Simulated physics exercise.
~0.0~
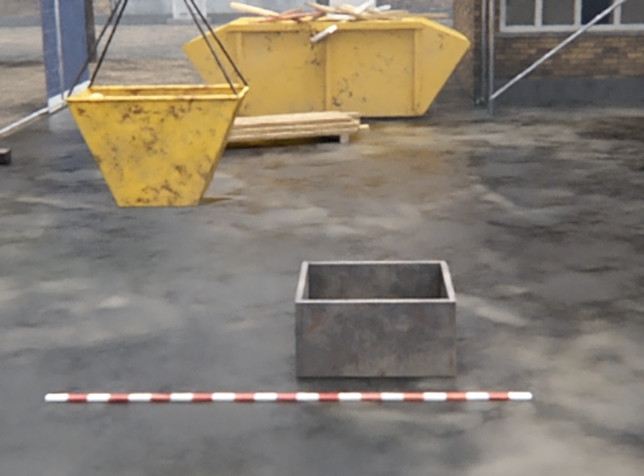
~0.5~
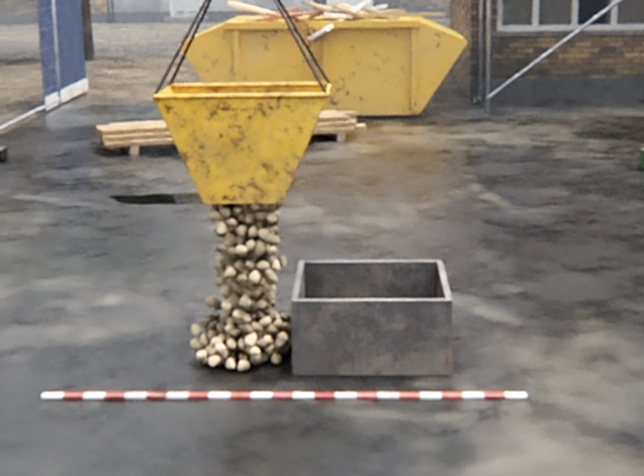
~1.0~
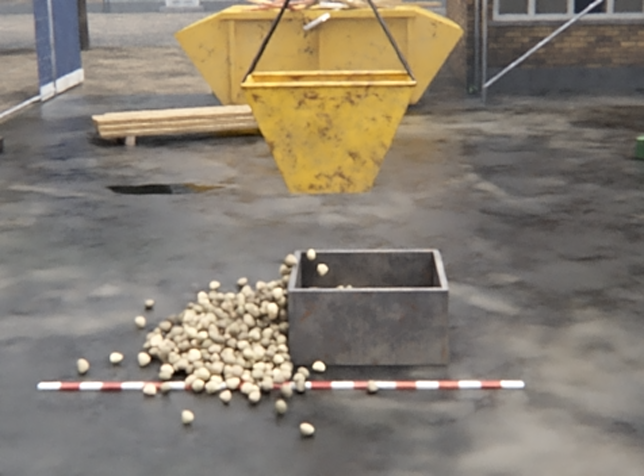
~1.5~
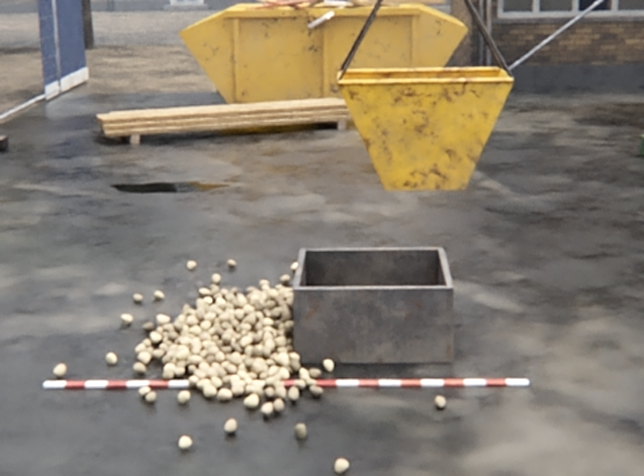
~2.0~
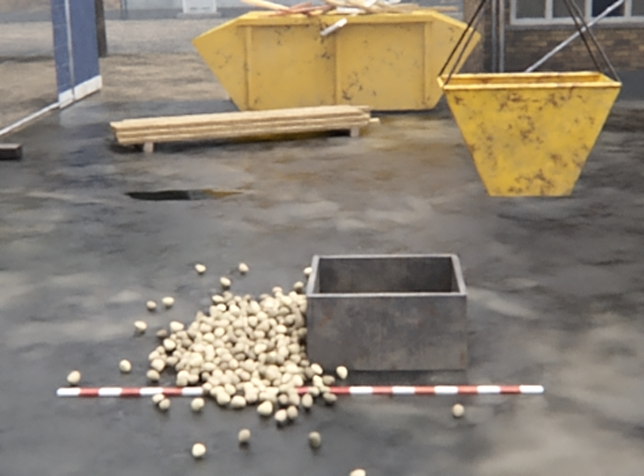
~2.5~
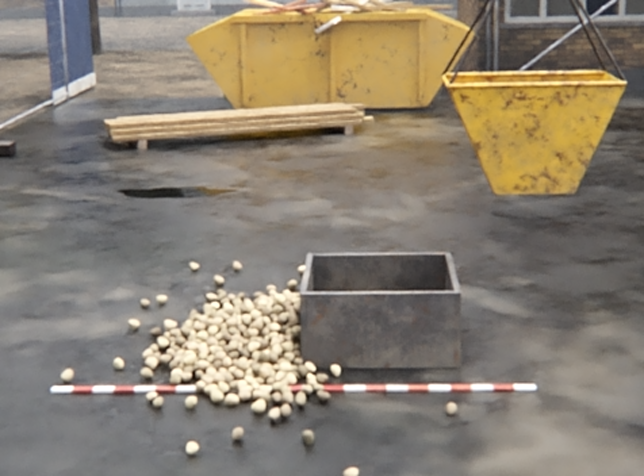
A yellow crane skip moves right across a wet yard and drops pale rounded stones from its underside, mostly just left of a grey open bin. It continues right, empty, and stops, leaving a scattered heap against the bin's left side and across a red and white pole.
